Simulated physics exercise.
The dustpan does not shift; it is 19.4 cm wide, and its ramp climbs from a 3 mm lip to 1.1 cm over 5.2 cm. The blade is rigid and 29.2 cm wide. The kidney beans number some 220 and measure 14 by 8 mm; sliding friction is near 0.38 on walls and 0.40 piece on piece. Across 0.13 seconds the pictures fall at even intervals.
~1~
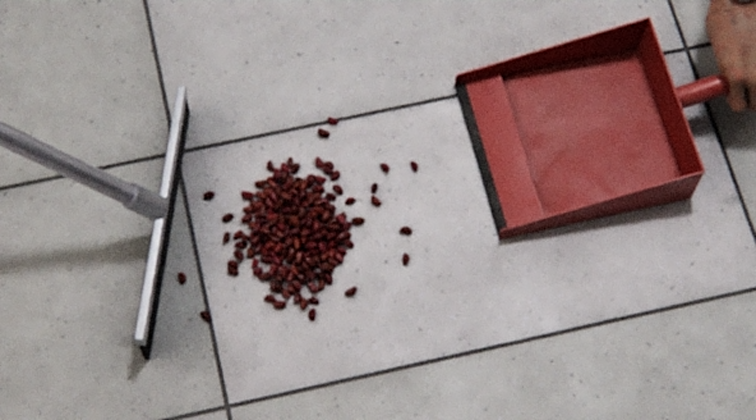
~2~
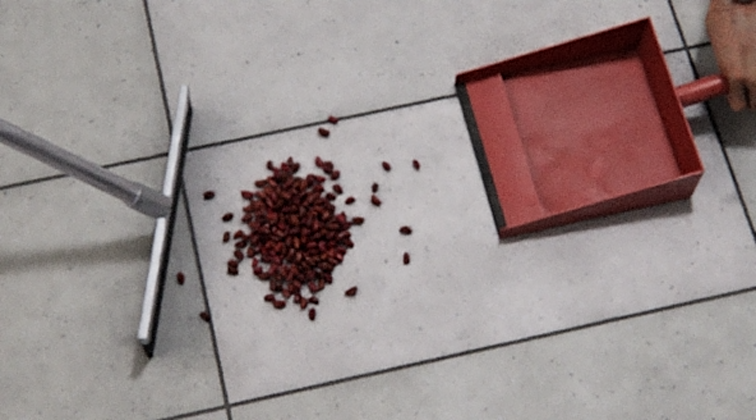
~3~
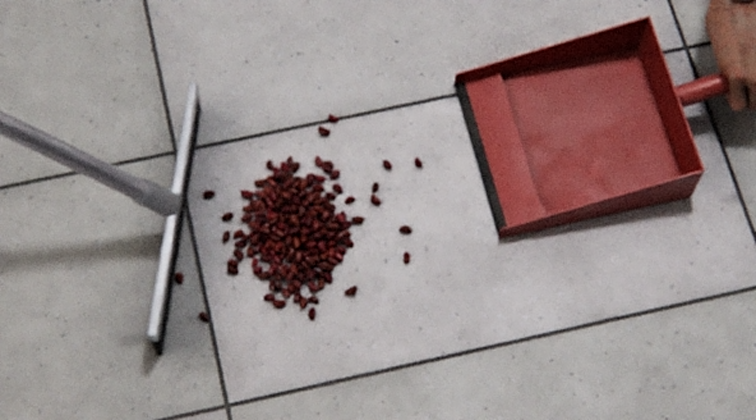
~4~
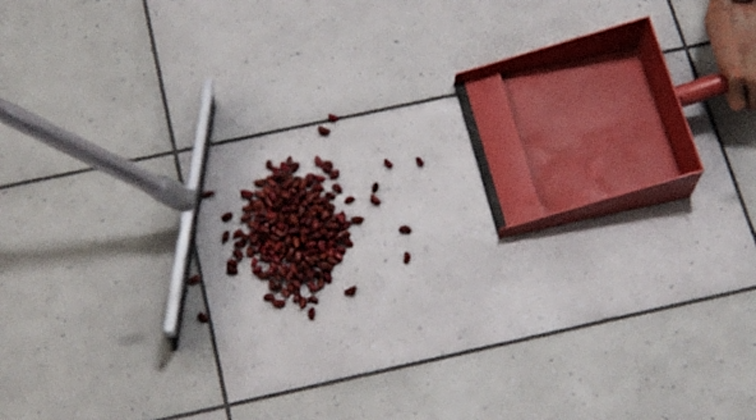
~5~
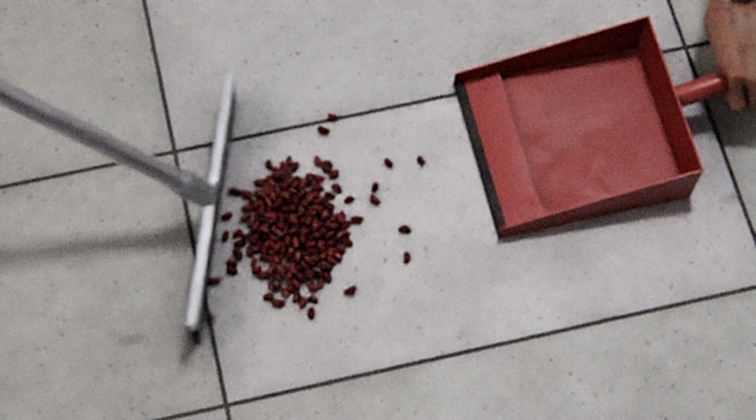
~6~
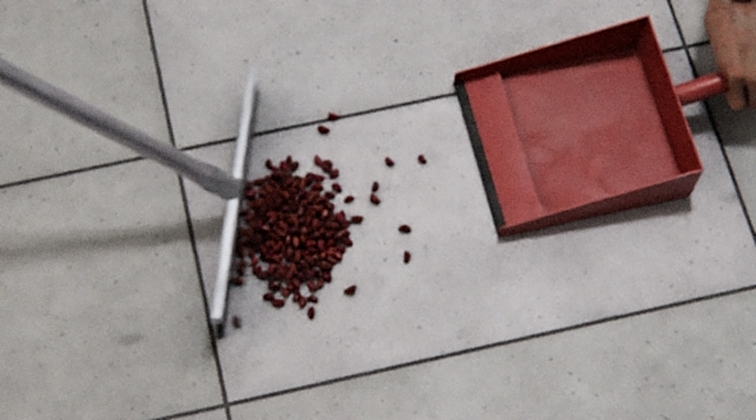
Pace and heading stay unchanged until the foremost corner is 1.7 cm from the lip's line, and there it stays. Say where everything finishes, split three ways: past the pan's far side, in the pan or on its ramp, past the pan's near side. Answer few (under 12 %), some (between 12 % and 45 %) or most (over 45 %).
Far side: Few, pan: Some, near side: Some.
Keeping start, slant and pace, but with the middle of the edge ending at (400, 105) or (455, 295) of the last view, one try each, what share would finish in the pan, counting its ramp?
Close to 10 and 15 in a hundred, in that order.
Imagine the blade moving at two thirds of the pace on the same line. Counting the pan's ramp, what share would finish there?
About 5 per cent.
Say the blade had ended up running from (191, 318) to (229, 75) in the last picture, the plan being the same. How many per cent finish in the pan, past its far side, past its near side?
That ends as pan 5, far 0, and near 35.
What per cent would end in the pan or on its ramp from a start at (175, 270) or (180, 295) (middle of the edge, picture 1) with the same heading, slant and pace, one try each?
Roughly 20 % and 30 %.
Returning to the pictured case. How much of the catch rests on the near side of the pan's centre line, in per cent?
I'd put it near 70 per cent.
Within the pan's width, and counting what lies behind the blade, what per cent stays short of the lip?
Share there: About 40 %.
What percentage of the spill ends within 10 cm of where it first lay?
That share is some 0 percent.
Then, 0.12 s after the last picture, middle of the blade 15 cm from the lip; 0 % over the lip, far side 0 %, near side 20 %.
Then, 0.19 s after the last picture, middle of the blade 9 cm from the lip; 0 % over the lip, far side 0 %, near side 30 %.
Then, 0.41 s after the last picture, middle of the blade 6 cm from the lip; 25 % over the lip, far side 0 %, near side 40 %.
In the end, far side 0 %, pan 25 %, near side 35 %, in front of the lip or behind the blade 40 %.
